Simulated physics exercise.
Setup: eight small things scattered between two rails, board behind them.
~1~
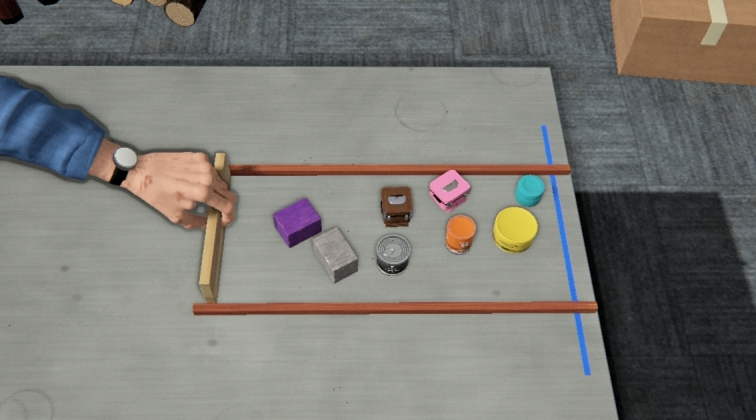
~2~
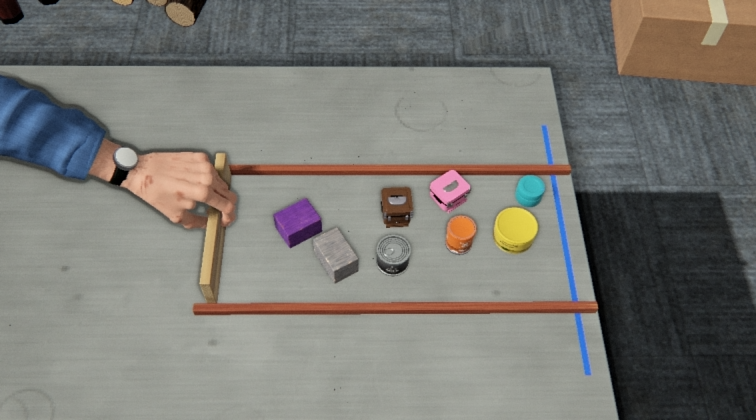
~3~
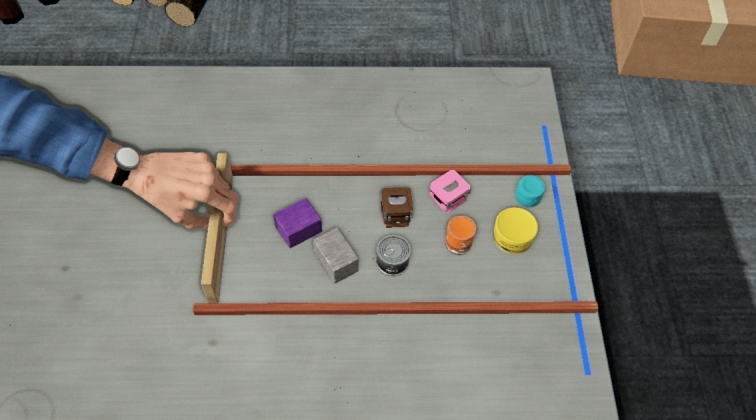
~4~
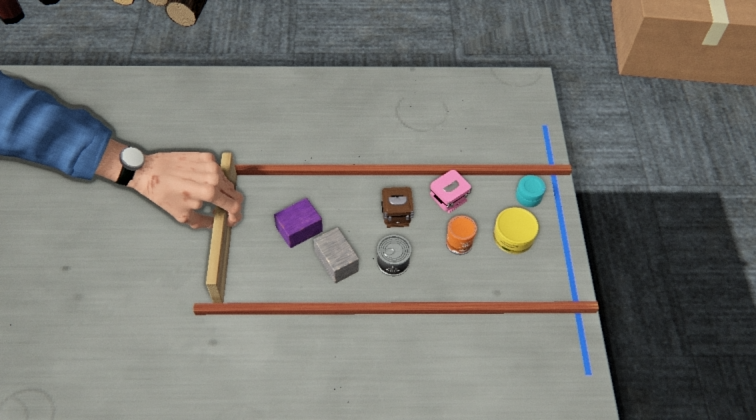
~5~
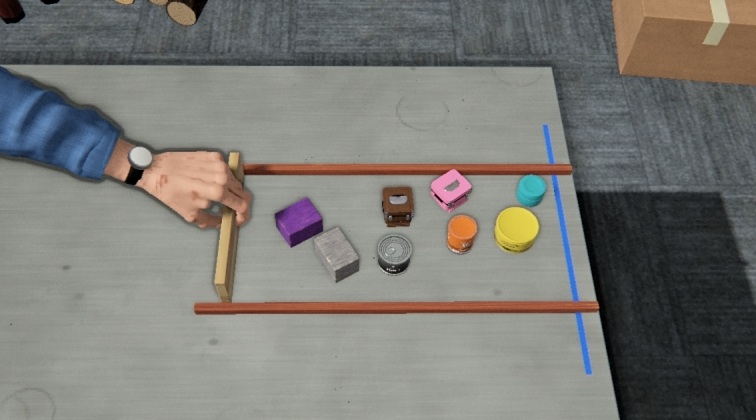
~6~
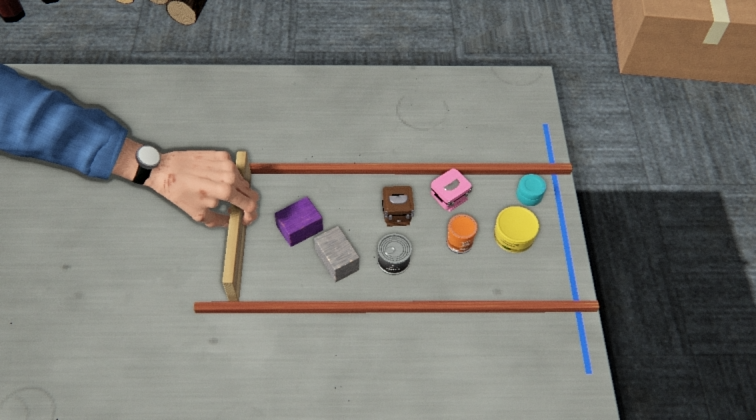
A hand gripping a wooden board slid it a short way right between two reddish rails, toward eight small, scattered objects, including a purple block and a yellow tub, which stayed still.
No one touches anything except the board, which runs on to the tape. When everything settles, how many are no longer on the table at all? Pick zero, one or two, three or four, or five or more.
Three or four are off the table.
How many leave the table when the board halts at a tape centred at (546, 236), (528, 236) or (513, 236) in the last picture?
In order, the counts are 4, 1 and 1.
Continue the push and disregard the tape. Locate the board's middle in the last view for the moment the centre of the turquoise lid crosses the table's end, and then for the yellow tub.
Near (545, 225) in the first case, near (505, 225) in the other.
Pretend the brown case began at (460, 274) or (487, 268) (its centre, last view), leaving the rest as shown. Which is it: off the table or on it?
Well, place by place the object does not stay and then does not stay.
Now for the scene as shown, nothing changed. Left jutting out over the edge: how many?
Answer: 4.
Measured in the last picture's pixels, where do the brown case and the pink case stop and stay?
First (578, 205), then (572, 181).
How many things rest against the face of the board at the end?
That would be 4 of them.
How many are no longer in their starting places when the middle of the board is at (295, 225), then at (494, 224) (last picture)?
Up to then 1, and up to the other point 7.
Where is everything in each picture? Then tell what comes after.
Turquoise lid (530, 191); yellow tub (515, 231); orange pot (460, 235); board (217, 226); tape (564, 237), in the first picture.
Yellow tub (515, 231); brown case (397, 207), in the second picture.
Orange pot (460, 236); pink case (449, 192), in the third picture.
Turquoise lid (531, 191); black pot (394, 256), in the fourth picture.
Yellow tub (516, 231); board (231, 226), in the fifth picture.
Turquoise lid (531, 190); yellow tub (516, 230); orange pot (461, 234); board (238, 225); tape (565, 236), in the sixth picture.
A little later, none off yet; turquoise lid at rest near (531, 190); yellow tub at rest near (516, 230); orange pot at rest near (461, 234).
Next, none off yet; turquoise lid at rest near (531, 190); yellow tub shifted about its own width near (550, 227); orange pot shifted well along near (518, 234).
When it is over, the number that fall off is three or four; down, black pot, orange pot, yellow tub and turquoise lid.
